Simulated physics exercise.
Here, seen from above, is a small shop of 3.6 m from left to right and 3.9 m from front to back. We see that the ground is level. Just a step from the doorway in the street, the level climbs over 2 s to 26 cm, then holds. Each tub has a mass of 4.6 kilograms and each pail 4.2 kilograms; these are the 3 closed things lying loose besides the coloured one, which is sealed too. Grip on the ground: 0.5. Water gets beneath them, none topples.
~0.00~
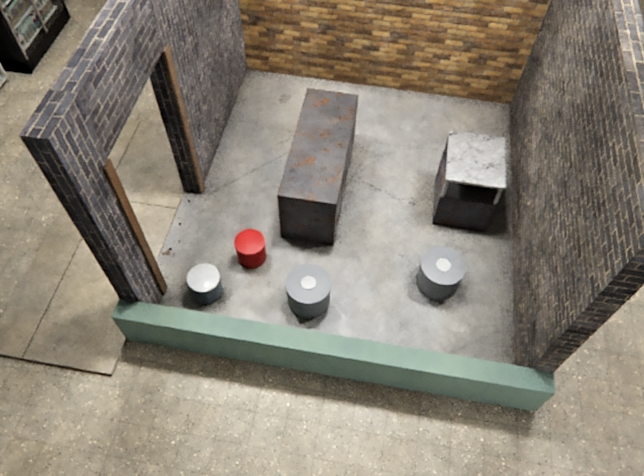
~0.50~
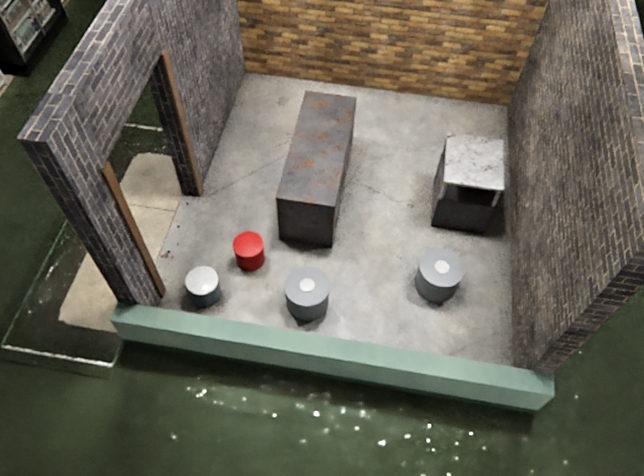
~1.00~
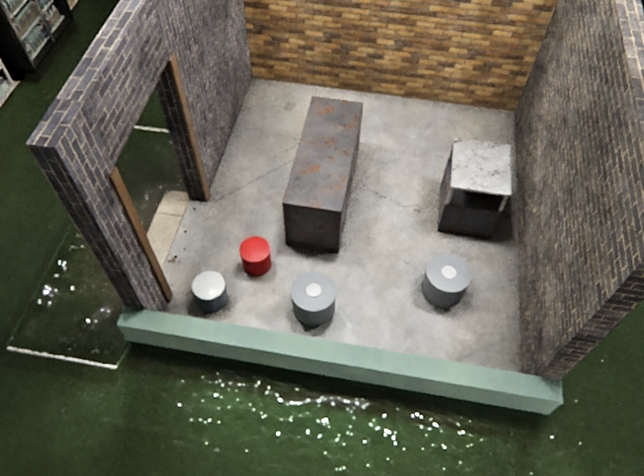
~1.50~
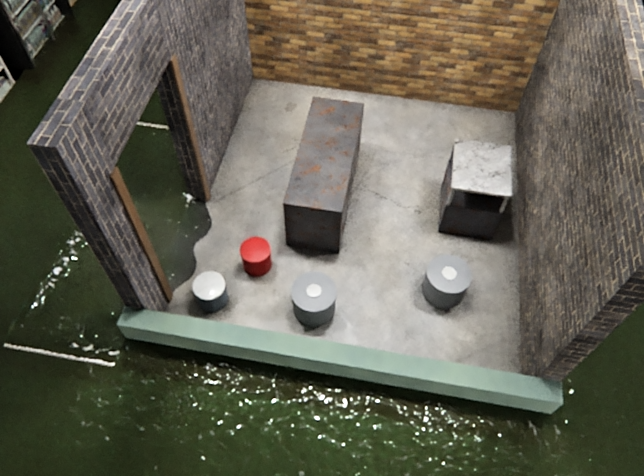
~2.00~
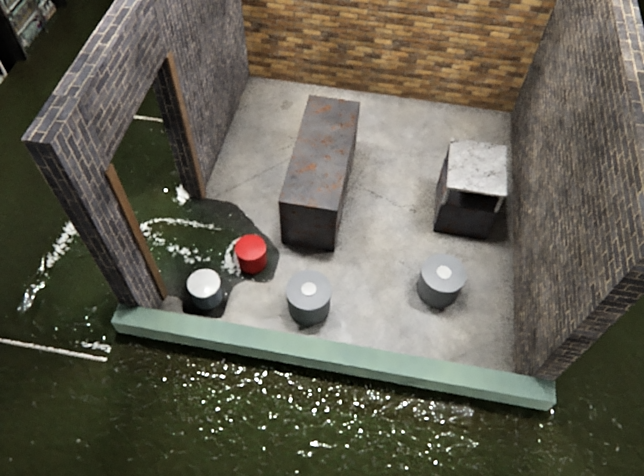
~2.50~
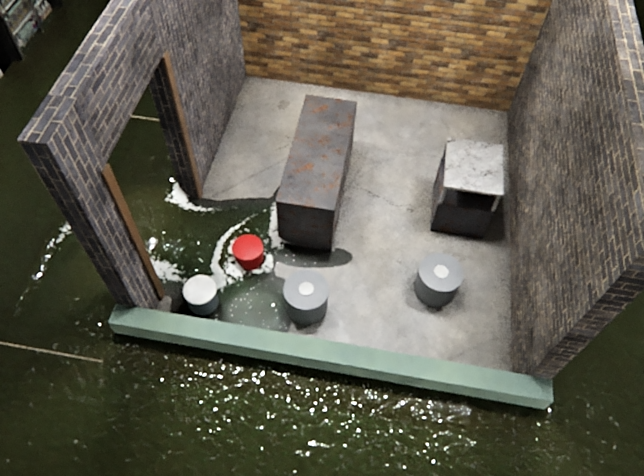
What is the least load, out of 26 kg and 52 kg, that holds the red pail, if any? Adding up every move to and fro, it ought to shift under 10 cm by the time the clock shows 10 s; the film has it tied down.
It needs the bigger one.
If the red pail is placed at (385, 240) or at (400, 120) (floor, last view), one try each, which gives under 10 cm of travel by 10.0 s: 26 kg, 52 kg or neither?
In that order: The smaller is enough; the smaller is enough.
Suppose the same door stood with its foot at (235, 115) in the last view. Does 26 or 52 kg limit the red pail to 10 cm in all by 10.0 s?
Under that change the small mass suffices.
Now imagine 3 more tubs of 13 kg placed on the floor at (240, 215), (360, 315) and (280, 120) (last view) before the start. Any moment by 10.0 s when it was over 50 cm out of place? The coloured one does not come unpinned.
Order as asked: Goes beyond / goes beyond / goes beyond.
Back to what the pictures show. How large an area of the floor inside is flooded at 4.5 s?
My estimate is roughly 8.5 m2.
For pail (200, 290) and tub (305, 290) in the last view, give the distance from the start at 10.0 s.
In that order: 30 cm, 100 cm.
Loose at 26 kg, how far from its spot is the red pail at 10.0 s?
About 50 cm.
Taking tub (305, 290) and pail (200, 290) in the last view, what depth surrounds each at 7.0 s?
Roughly 12 and 13 cm.
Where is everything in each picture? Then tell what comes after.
In the first picture, the red pail at (250, 241), on the bottom; 0.0 m2 under water; 0 of 4 have shifted.
In the second picture, the red pail at (248, 244) rests on the ground; 0.0 m2 under water; 0 of 4 have shifted.
In the third picture, the red pail at (255, 249), on the bottom; 0.0 m2 under water; 0 of 4 have shifted.
In the fourth picture, the red pail at (255, 249) rests on the ground; water covers 0.1 m2; 0 of 4 have shifted.
In the fifth picture, the red pail at (250, 247), on the bottom; water covers 0.8 m2; 0 of 4 have shifted.
In the sixth picture, the red pail at (248, 247) rests on the ground; 1.9 m2 under water; 1 of 4 have shifted.
After 3.5 s the red pail would be 30 cm from its start with 26 kg and 0 cm from its start with 52 kg; 12 cm of water round it then.
After 4.5 s the red pail would be 38 cm from its start with 26 kg and 0 cm from its start with 52 kg; 12 cm of water round it then.
After 7.0 s the red pail would be 39 cm from its start with 26 kg and 0 cm from its start with 52 kg; 13 cm of water round it then.
After 10.0 s the red pail would be 50 cm from its start with 26 kg and 0 cm from its start with 52 kg; 14 cm of water round it then.
